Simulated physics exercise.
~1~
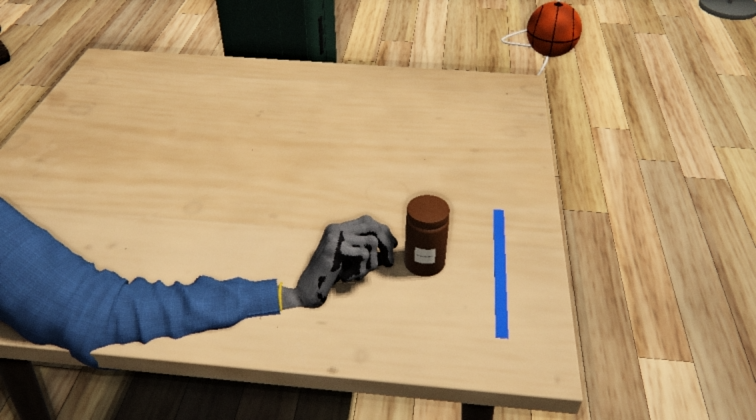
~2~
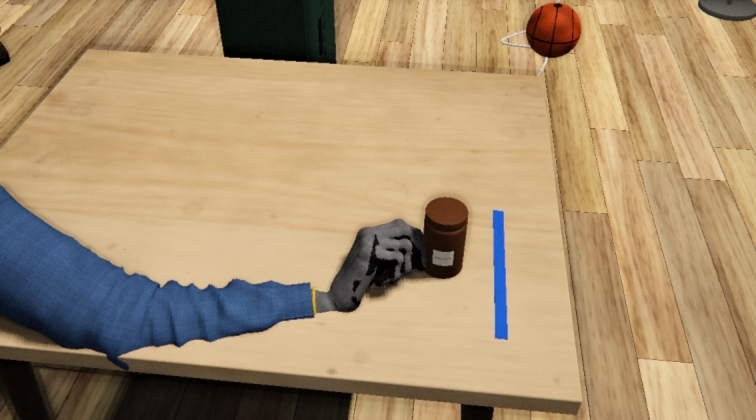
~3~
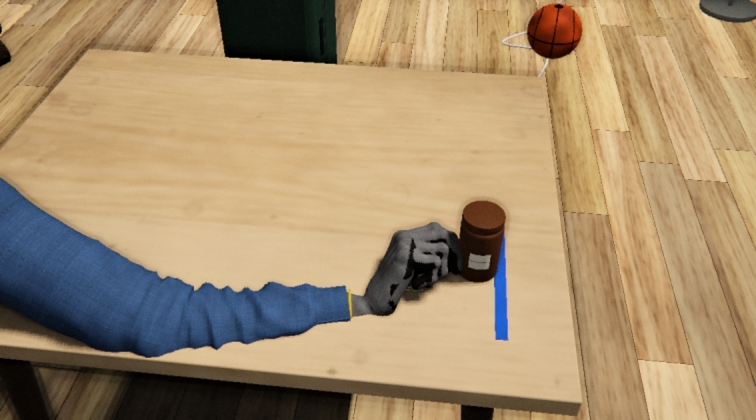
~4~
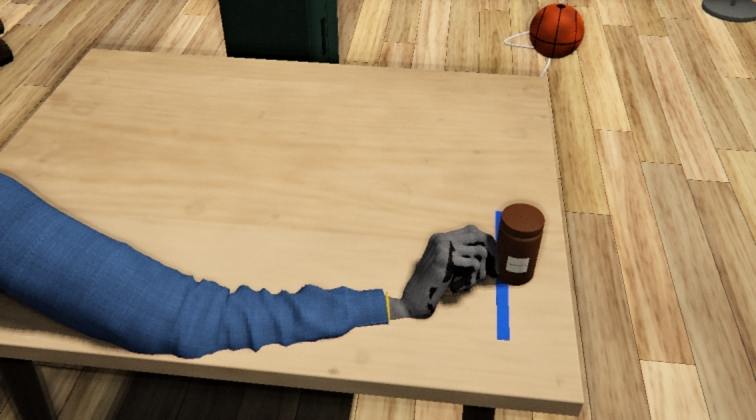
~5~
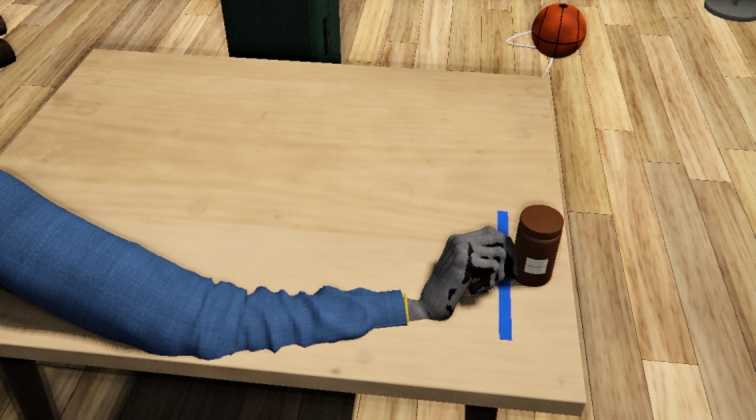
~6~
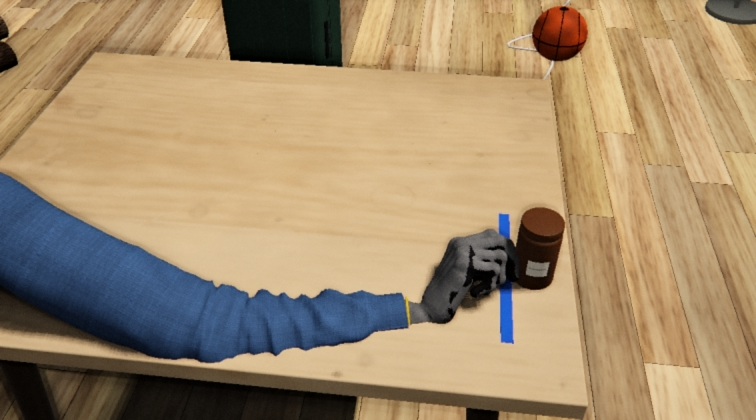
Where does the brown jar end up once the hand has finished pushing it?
The brown jar is still on the table, standing upright just to the right of the blue tape near the edge.
